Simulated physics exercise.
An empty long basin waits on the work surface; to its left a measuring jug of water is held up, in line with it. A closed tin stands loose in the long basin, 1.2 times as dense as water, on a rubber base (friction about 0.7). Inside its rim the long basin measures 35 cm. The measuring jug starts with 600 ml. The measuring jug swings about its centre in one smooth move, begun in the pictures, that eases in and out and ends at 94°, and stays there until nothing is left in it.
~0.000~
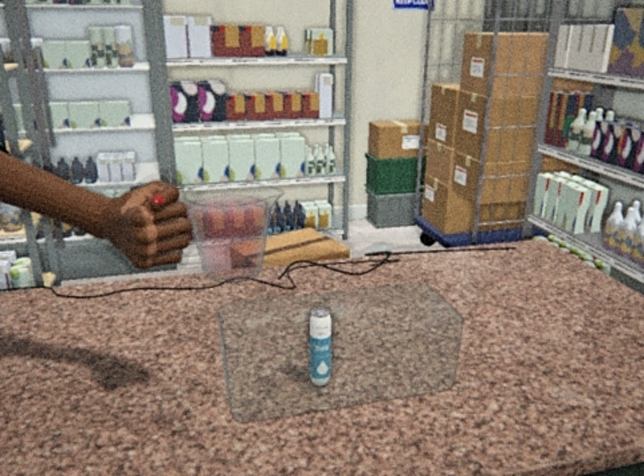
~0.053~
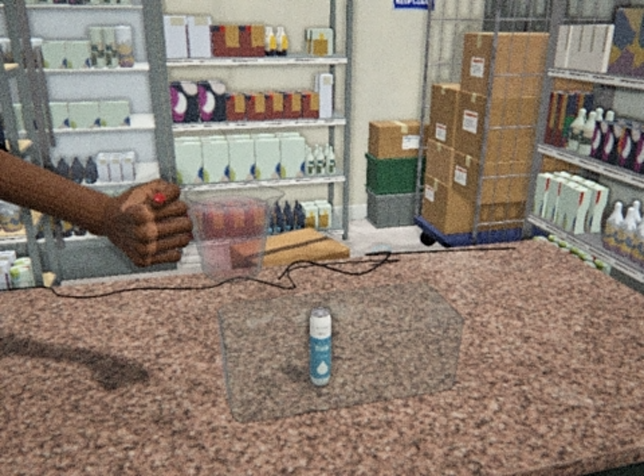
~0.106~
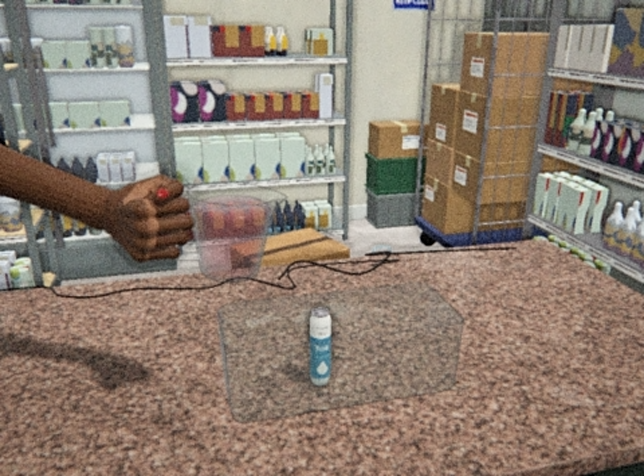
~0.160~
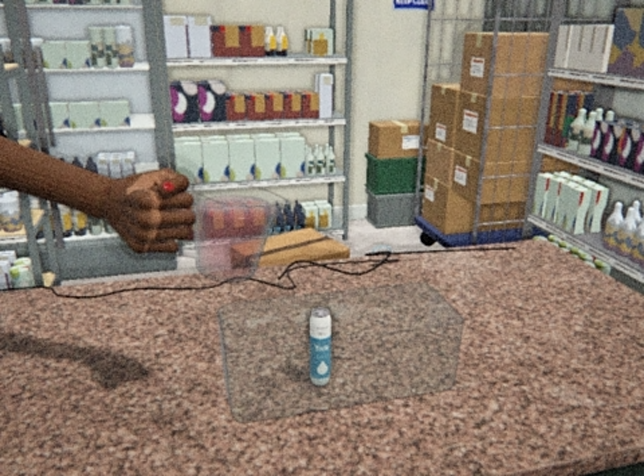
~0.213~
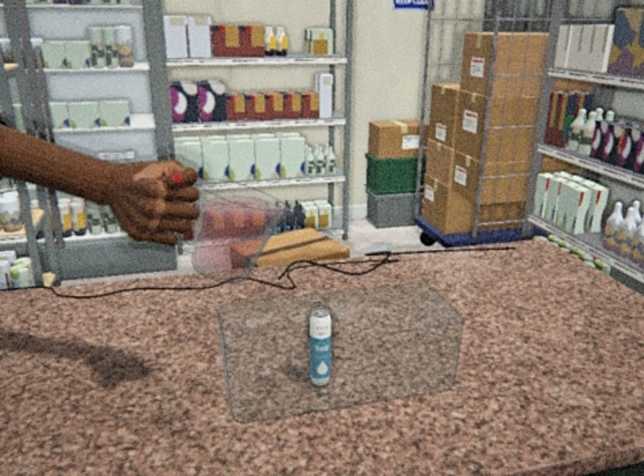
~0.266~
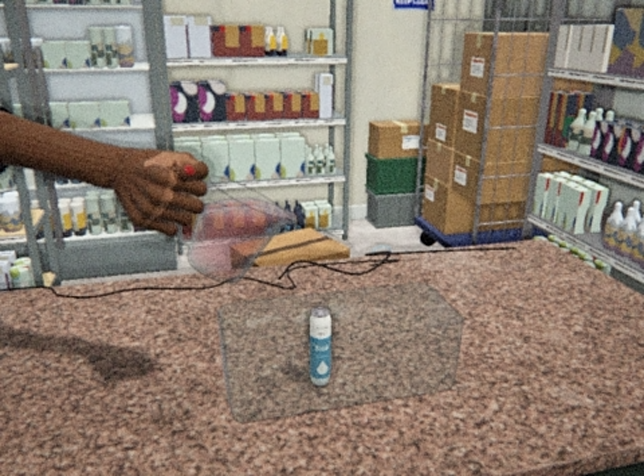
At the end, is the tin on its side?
It falls.
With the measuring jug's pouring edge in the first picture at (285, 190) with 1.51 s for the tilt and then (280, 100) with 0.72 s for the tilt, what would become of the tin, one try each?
First it remains upright; then it stays up.
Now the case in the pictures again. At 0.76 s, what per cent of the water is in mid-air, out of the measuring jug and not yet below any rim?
About 16 per cent.
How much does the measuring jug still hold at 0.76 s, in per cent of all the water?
Near 16 in a hundred.
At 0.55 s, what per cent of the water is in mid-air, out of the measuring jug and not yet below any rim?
About 28 per cent.
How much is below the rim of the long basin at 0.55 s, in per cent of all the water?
Near 16 in a hundred.
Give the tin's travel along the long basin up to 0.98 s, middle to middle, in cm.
About 3 cm.
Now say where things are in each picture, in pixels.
In the first frame, it leans 0°; its right rim is at (284, 191); the water meets the walls at (189, 207) and (270, 202); the long basin's rim runs from (222, 329) to (446, 302); the tin's top is at (320, 315).
In the second frame, it leans 1°; its right rim is at (285, 192); the water meets the walls at (190, 207) and (270, 202).
In the third frame, it leans 5°; its right rim is at (287, 195); the water meets the walls at (192, 206) and (271, 204).
In the fourth frame, it leans 11°; its right rim is at (291, 201); the water meets the walls at (195, 205) and (276, 205).
In the fifth frame, it leans 19°; its right rim is at (294, 209); the water meets the walls at (198, 208) and (283, 206).
In the sixth frame, it leans 28°; its right rim is at (297, 219); the water meets the walls at (200, 214) and (289, 213); 1 per cent is over the edge.
Then, 0.55 s in, the tilt is 82° and 56 per cent is still to pour; the tin stands where it began.
Then, 0.76 s in, the tilt is 94° and 15 per cent is still to pour; the tin stands where it began.
Then, 0.98 s in, the tilt is 94° and 3 per cent is still to pour; the tin leans 33°.
Then, 1.22 s in, the tilt is 94° and 0 per cent is still to pour; the tin lies on its side.
Finally, the tin lies on its side.
